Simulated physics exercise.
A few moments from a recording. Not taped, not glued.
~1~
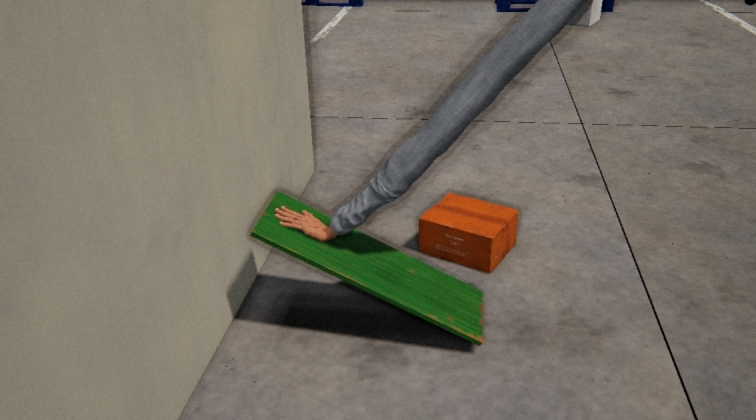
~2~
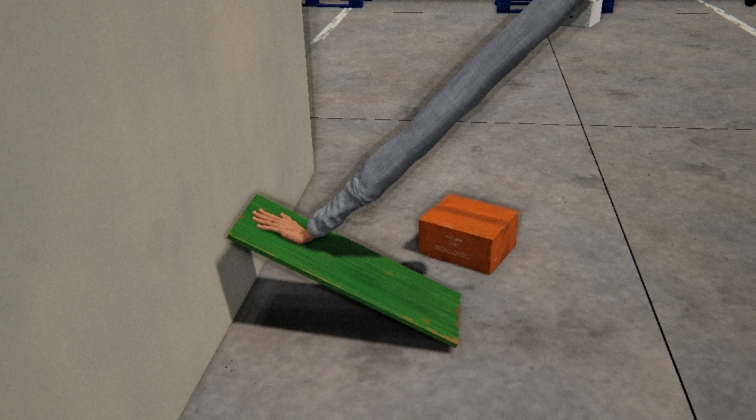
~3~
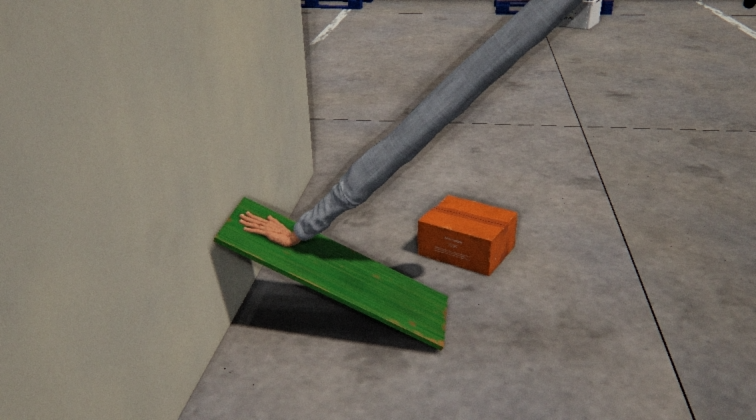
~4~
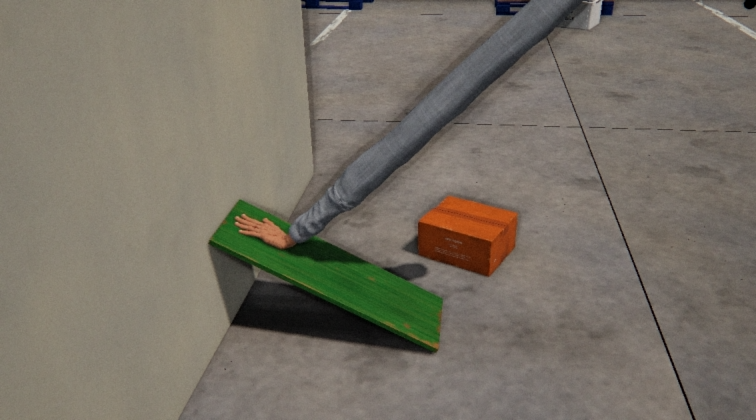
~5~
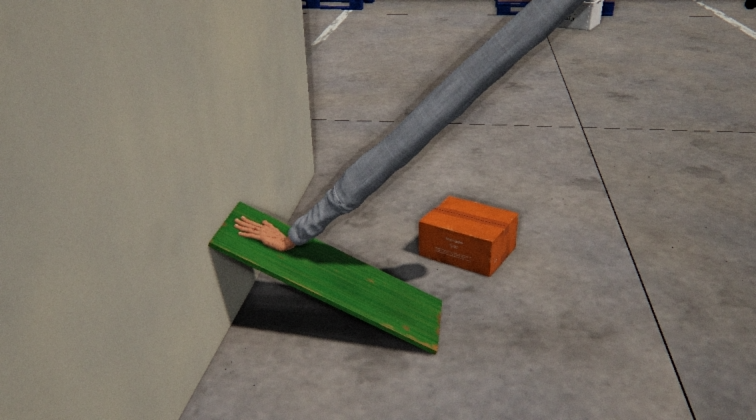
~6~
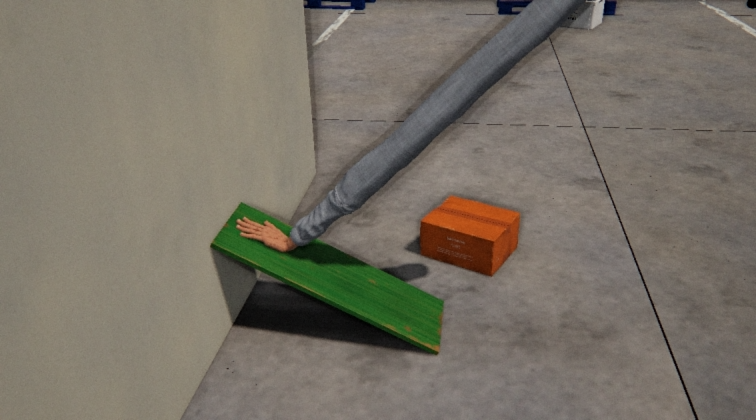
On a concrete floor beside a pale wall, a hand on a long grey-sleeved arm moved a tilted green board a short way left and leaned it against the wall, keeping hold while an orange box sat still.
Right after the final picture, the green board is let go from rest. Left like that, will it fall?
Yes, it slides down.
Then, 0.42 s later than the last frame, green board sunk by 20° near (351, 310).
Then, 0.86 s later than the last frame, green board sunk by 27° near (355, 321).
When it is over, moved from the start, green board; orange box as before. End places, in pixels of the last picture, green board near (355, 321). The board slips out.
